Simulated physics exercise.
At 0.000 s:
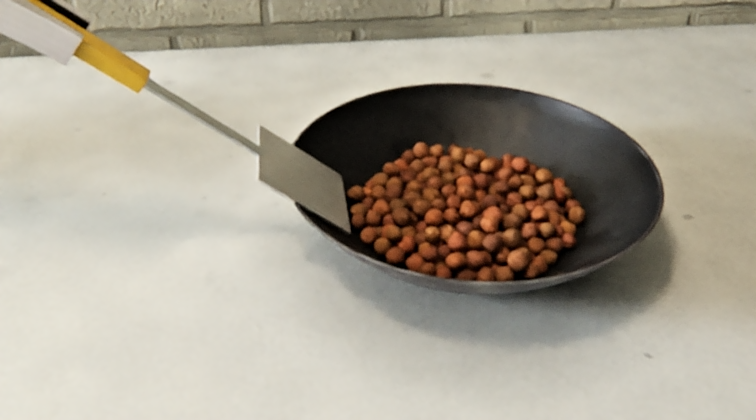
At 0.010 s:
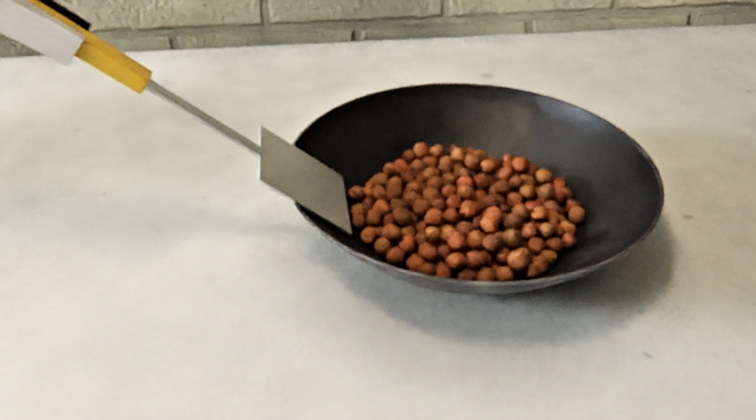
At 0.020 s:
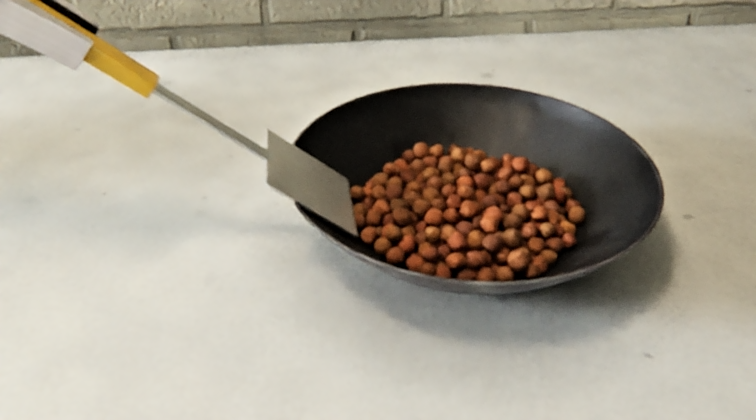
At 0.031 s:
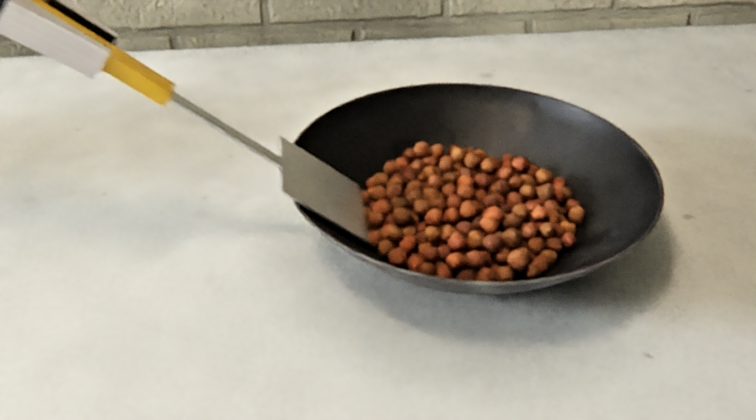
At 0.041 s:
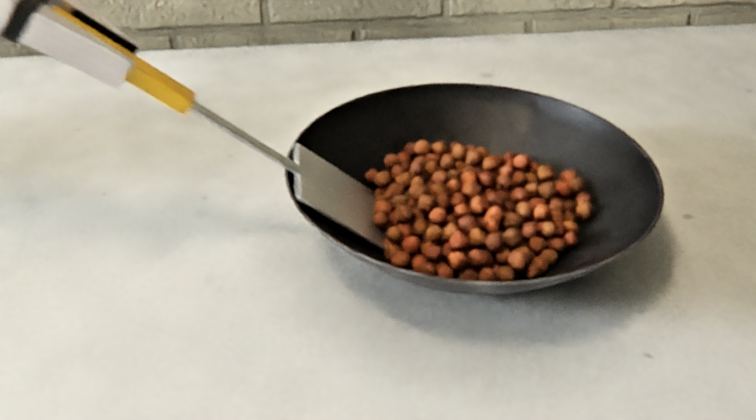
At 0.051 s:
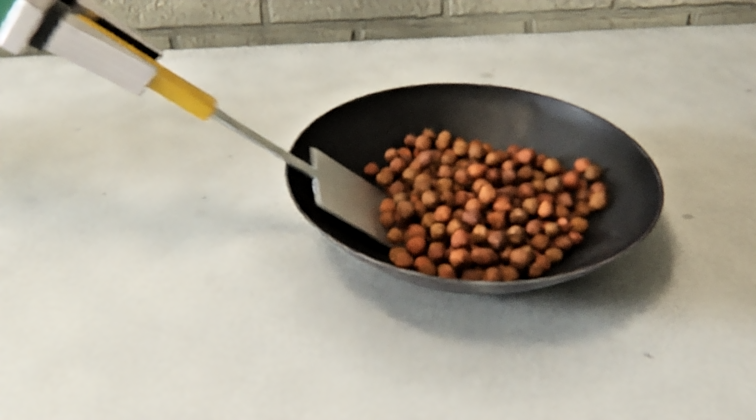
In this clip, a metal spatula with a yellow handle section rests at the left side of a dark wok of hazelnuts, then slides rightward and slightly down into the wok, pushing the nuts to the right and loosening the heap.
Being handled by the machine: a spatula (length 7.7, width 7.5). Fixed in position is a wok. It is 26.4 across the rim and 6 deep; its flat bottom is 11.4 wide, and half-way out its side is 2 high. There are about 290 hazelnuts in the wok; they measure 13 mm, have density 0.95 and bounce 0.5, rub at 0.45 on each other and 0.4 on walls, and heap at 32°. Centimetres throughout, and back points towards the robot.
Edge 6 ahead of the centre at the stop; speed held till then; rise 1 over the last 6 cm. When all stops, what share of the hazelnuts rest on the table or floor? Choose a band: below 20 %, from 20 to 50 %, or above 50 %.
Below 20 %.
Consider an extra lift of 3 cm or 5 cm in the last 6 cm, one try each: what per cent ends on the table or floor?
It comes to around 25 per cent on the first try and around 20 per cent on the second.
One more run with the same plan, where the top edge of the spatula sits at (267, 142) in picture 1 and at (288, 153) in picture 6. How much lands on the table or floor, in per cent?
Off the vessel, on the table or floor: Some 0 percent.
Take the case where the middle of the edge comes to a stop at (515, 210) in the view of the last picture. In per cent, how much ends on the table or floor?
I'd put it near 10 per cent.
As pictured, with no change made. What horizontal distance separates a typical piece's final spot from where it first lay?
The value is roughly 6 cm.
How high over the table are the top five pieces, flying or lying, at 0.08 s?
I'd put it close to 6 cm.
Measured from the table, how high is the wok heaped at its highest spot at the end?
About 6.5 centimetres.
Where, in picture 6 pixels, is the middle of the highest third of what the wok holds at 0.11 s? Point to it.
It is centred at about (536, 171).
After 0.08 s, sloping 40°, highest piece 7 above the table; 292 in the wok.
After 0.11 s, sloping 40°, highest piece 9 above the table; 288 in the wok, 4 on the blade or in flight.
After 0.32 s, sloping 40°, highest piece 7 above the table; 255 in the wok, 26 on the table or floor, 11 on the blade or in flight.
After 1.37 s, sloping 40°, highest piece 6 above the table; 254 in the wok, 38 on the table or floor.
At rest, 254 in the wok, 38 on the table or floor. That is 13 % on the table or floor.
